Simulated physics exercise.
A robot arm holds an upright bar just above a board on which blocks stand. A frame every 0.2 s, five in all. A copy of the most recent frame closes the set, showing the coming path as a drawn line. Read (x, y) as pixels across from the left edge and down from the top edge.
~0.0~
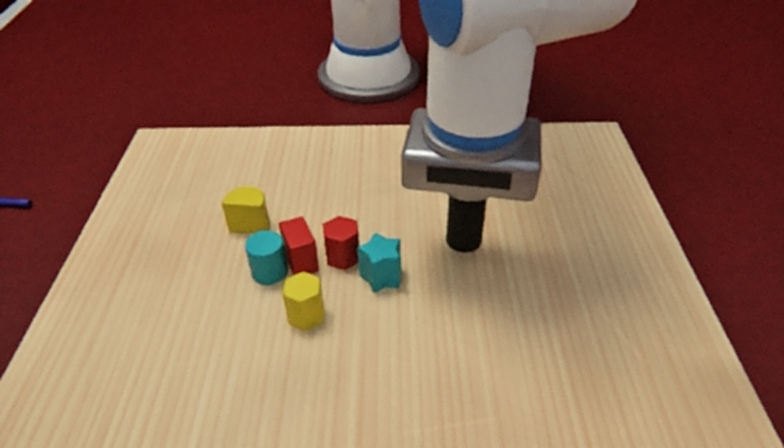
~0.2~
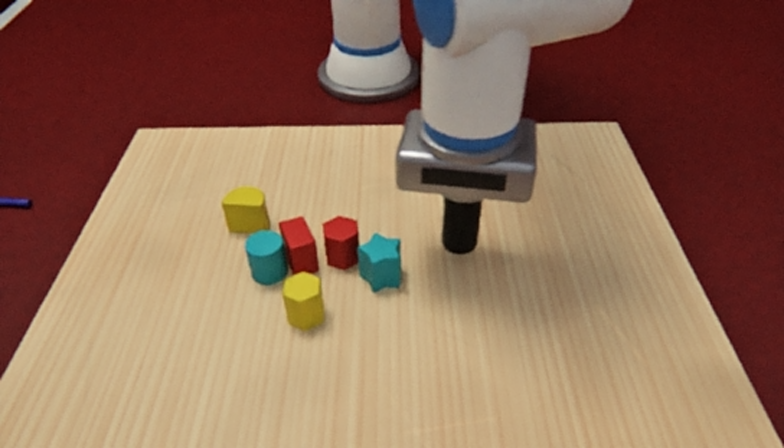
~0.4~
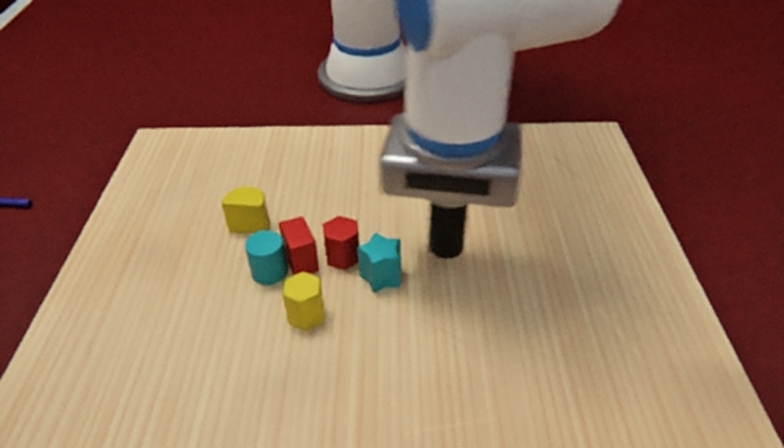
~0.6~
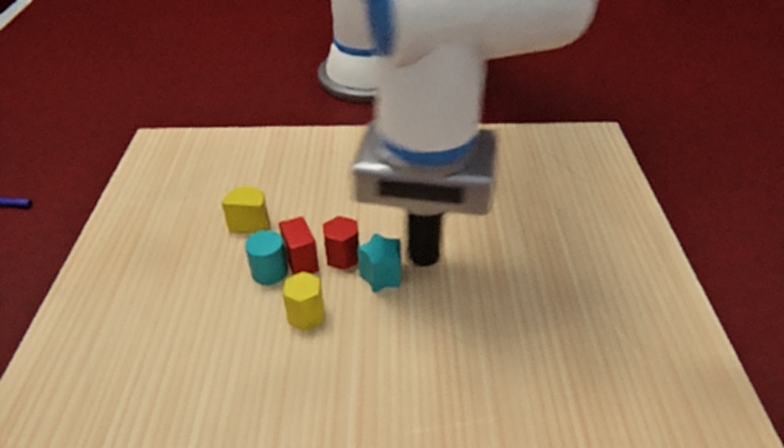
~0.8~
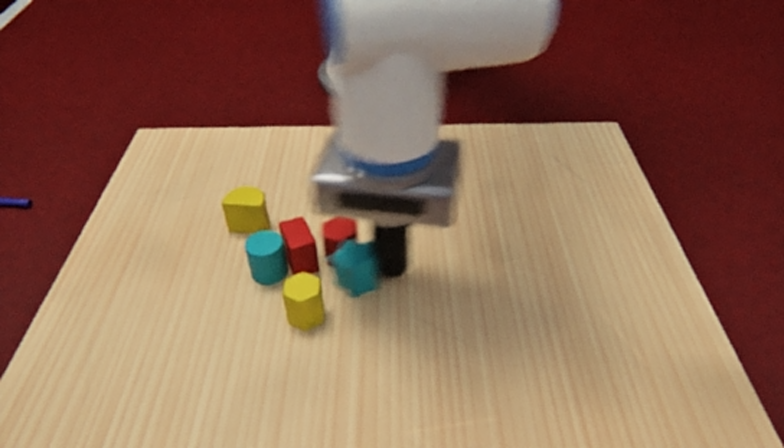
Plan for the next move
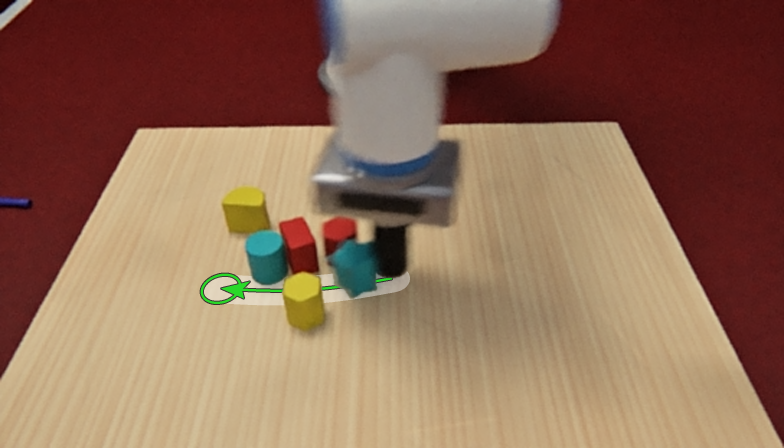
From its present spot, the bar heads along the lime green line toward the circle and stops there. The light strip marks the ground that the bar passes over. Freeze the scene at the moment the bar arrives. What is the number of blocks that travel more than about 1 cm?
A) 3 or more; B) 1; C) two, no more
I choose A.
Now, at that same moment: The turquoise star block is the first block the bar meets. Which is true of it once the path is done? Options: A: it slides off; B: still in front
I choose B.
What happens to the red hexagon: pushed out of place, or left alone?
The answer is that it remains undisturbed.
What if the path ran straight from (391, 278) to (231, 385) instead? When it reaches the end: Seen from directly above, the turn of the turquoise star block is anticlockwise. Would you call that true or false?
False - the claim does not hold.
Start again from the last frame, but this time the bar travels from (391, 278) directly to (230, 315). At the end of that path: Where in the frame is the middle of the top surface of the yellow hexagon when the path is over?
At pixel (259, 307).
Drawn move, from (391, 278) through (306, 290) to (221, 288).
What follows on the original path. One third of the way, bar at (333, 274); yellow hexagon at (285, 294), turned 35° anticlockwise; turquoise star block at (294, 262).
Two thirds of the way, bar at (274, 277); turquoise cylinder at (243, 239); yellow hexagon at (285, 294), turned 35° anticlockwise; turquoise star block at (233, 268).
At the end, bar at (217, 275); turquoise cylinder at (223, 232); red rectangular block still; yellow hexagon at (285, 294), turned 35° anticlockwise; red hexagon still; turquoise star block at (174, 268), turned 15° anticlockwise.
